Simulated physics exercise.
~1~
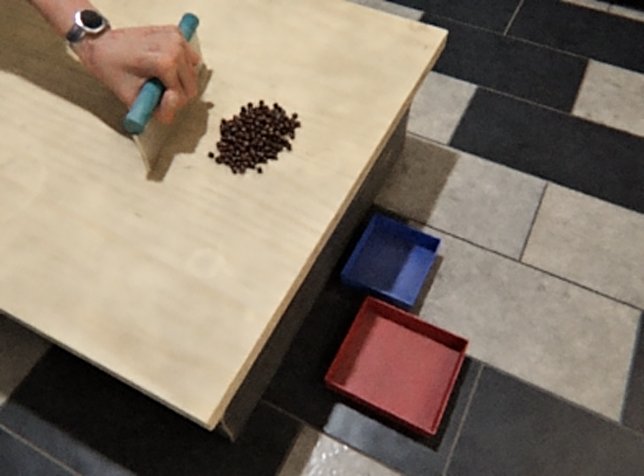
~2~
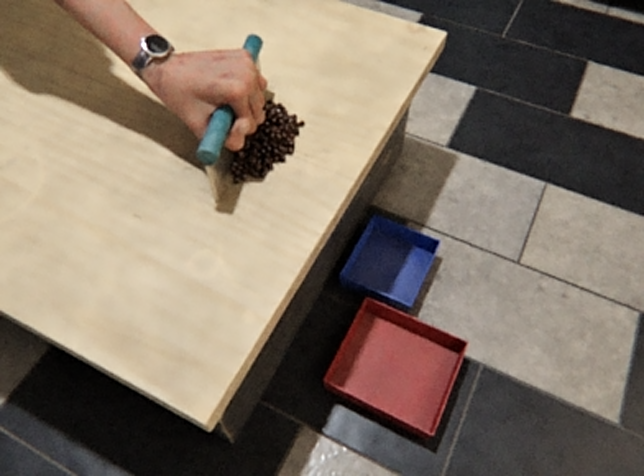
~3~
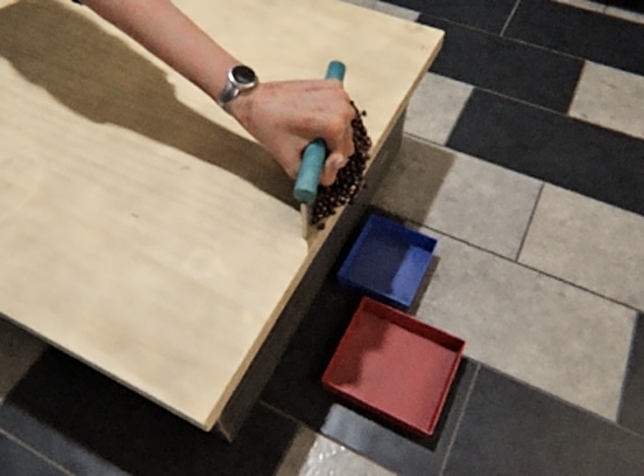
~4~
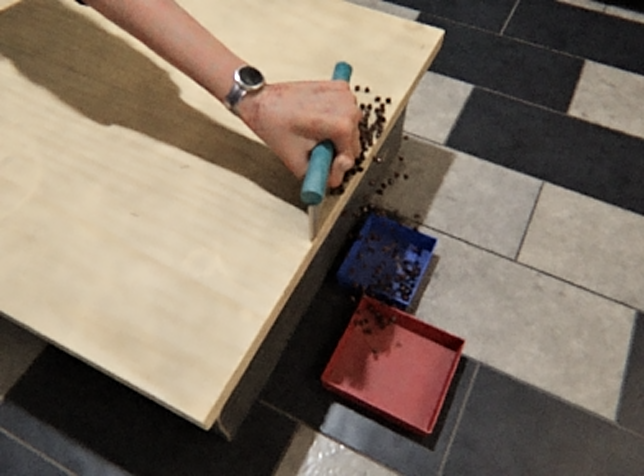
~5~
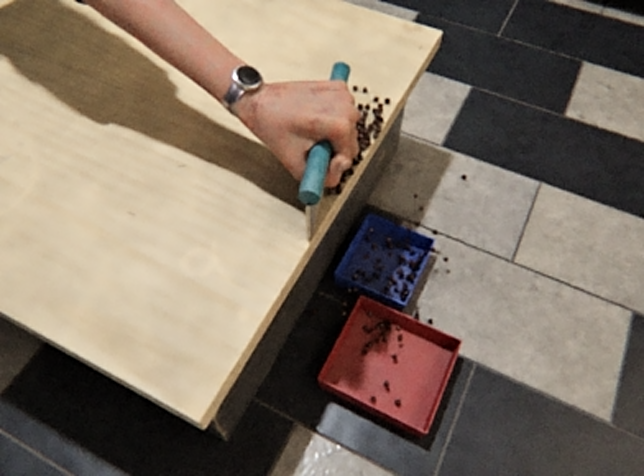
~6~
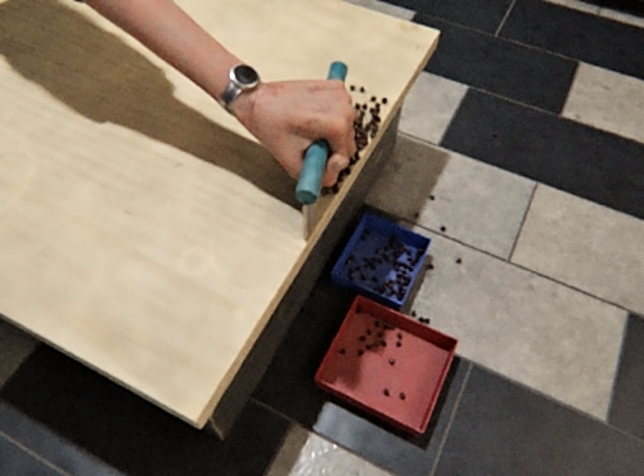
A hand wearing a watch pushed a pile of coffee beans rightward across a wooden tabletop with a teal-handled scraper, stopping at the edge, where many spilled into the blue tin, fewer into the red one, some onto the floor, and others stayed on top.
